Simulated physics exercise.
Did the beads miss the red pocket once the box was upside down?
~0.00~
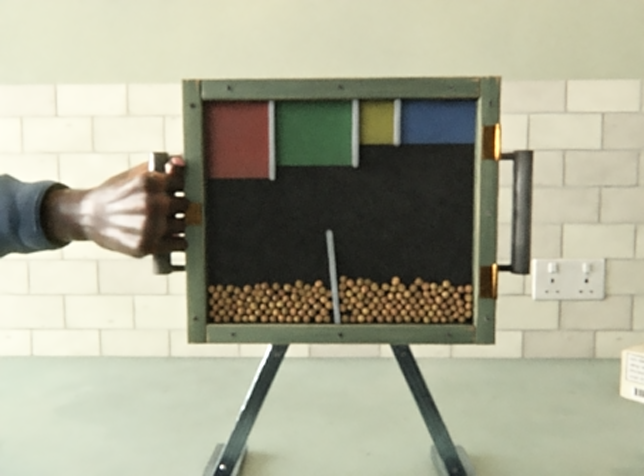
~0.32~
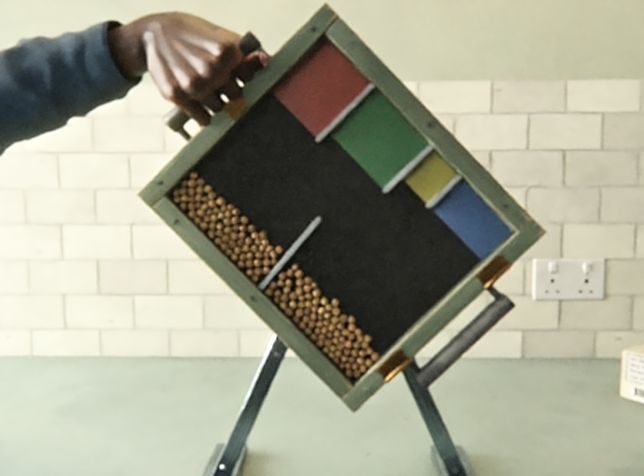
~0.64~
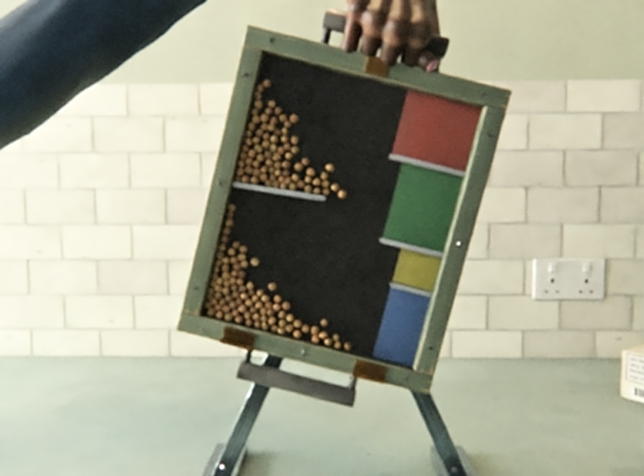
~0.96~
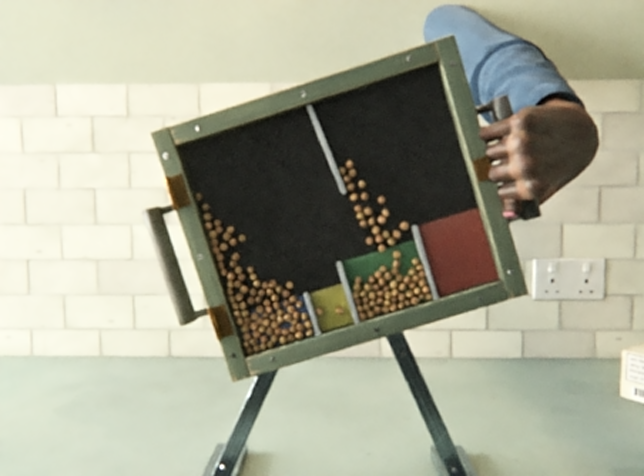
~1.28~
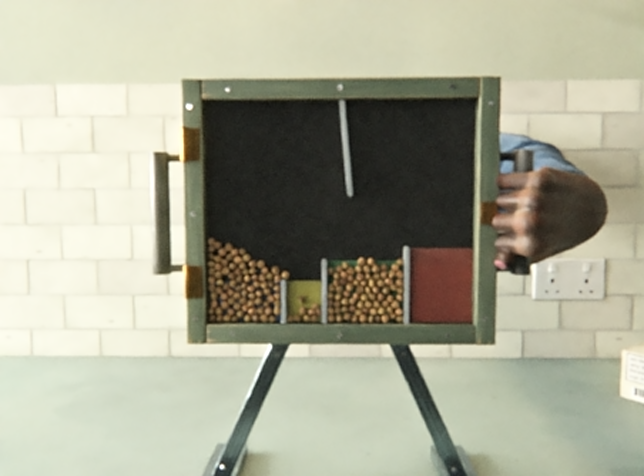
Yes, the red pocket stayed empty. Nearly all the beads settled in the blue and green pockets, and only a few landed in the yellow one.
A shallow framed box of small round wooden beads was turned clockwise by hand until it was upside down, and the beads slid and spilled past a divider, ending heaped mostly in the blue and green pockets, with a few in yellow.
